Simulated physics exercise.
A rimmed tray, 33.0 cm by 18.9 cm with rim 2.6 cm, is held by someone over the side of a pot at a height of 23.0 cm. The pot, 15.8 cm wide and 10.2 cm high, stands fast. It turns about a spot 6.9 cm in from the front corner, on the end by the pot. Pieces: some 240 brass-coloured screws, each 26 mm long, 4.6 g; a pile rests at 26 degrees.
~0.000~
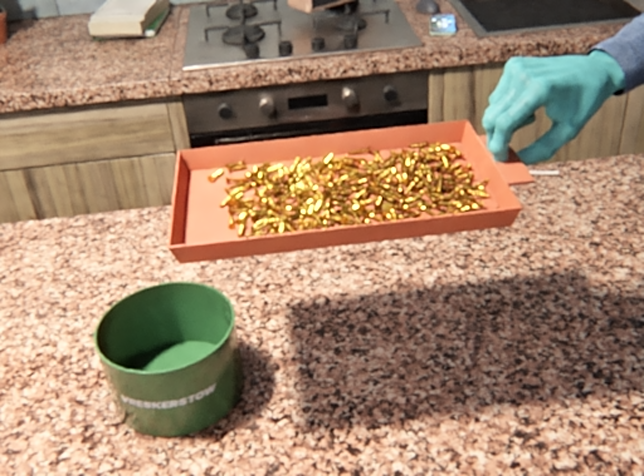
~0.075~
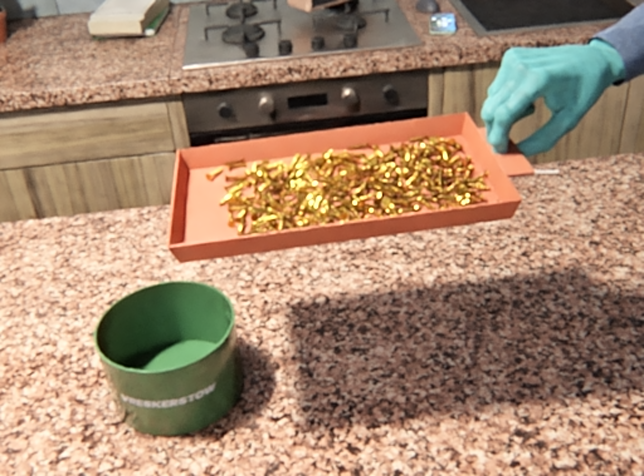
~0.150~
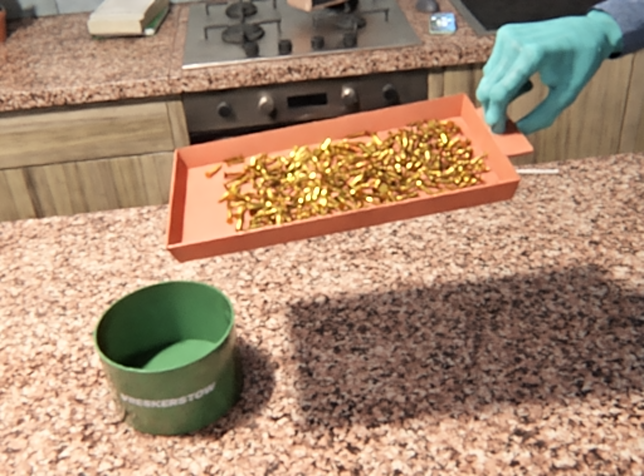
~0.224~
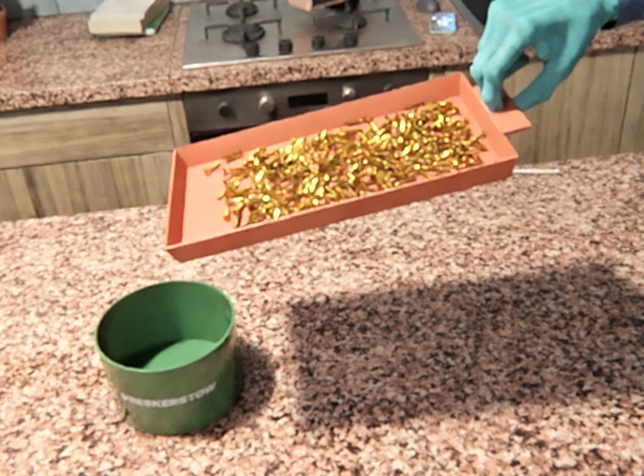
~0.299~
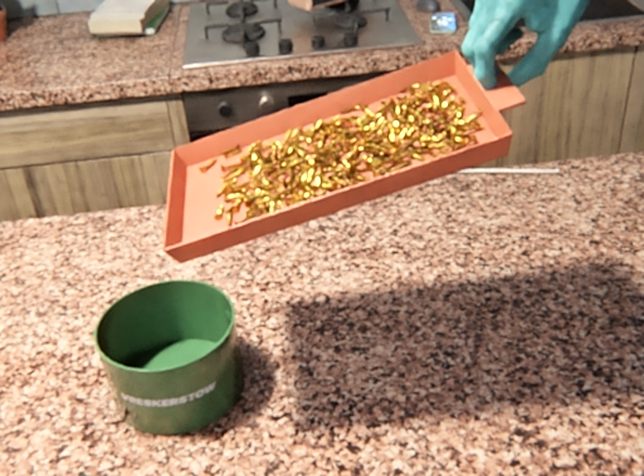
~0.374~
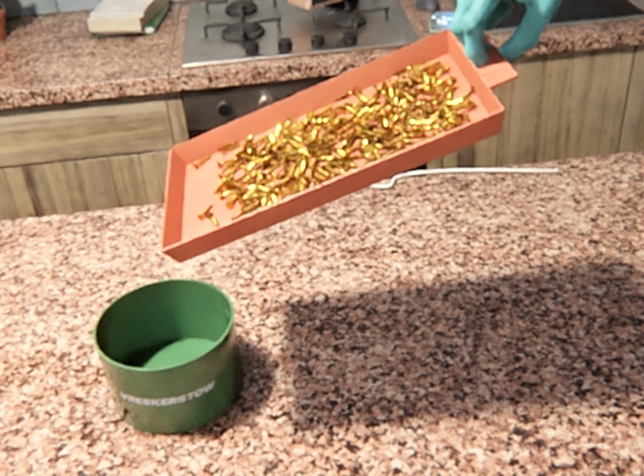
Orange tray of small brass-coloured pieces tilting steadily as a gloved hand raises its right end, beside a green pot on a speckled counter.
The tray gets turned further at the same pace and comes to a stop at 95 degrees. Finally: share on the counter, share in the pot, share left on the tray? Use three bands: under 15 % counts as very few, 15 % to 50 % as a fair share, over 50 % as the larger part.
Counter: A fair share; pot: The larger part; tray: Very few.
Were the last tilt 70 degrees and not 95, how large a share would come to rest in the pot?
Estimate: Roughly 40 percent.
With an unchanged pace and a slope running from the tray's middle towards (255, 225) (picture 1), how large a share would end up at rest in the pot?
65 %.
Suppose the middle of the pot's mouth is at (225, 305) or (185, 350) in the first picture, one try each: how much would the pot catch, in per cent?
Around 5 per cent, then around 55 per cent.
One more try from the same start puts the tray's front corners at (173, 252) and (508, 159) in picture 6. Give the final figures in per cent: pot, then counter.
The pot gets 30 and the counter 70.
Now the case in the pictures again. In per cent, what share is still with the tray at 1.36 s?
About 70%.
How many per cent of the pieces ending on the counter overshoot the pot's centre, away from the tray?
Around 80 in a hundred.
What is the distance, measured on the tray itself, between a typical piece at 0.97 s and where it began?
17 cm.
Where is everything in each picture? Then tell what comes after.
In the first frame, tray tilt 0 degrees, front corners at (176, 242) and (513, 204); middle of the pieces at (345, 187); pot at (165, 323).
In the second frame, tray tilt 1 degrees, front corners at (175, 242) and (512, 196); middle of the pieces at (344, 182).
In the third frame, tray tilt 5 degrees, front corners at (173, 242) and (511, 177), lowest corner left front; middle of the pieces at (342, 172).
In the fourth frame, tray tilt 10 degrees, front corners at (172, 243) and (508, 154), lowest corner left front; middle of the pieces at (340, 161).
In the fifth frame, tray tilt 14 degrees, front corners at (170, 244) and (502, 132), lowest corner left front; middle of the pieces at (336, 150).
In the sixth frame, tray tilt 19 degrees, front corners at (168, 244) and (494, 109), lowest corner left front; middle of the pieces at (330, 139); pot at (164, 321). Its pace works out near 60 degrees a second.
Then, at 0.97 s, tilt 55 degrees; the tray holds 95 %, the pot 0 %.
After 1.36 s, tilt 79 degrees; the tray holds 70 %, the pot 20 %.
After 1.84 s, tilt 95 degrees; the tray holds 0 %, the pot 70 %.
At rest (3.3 s), counter 25 %, pot 75 %, tray 0 %.
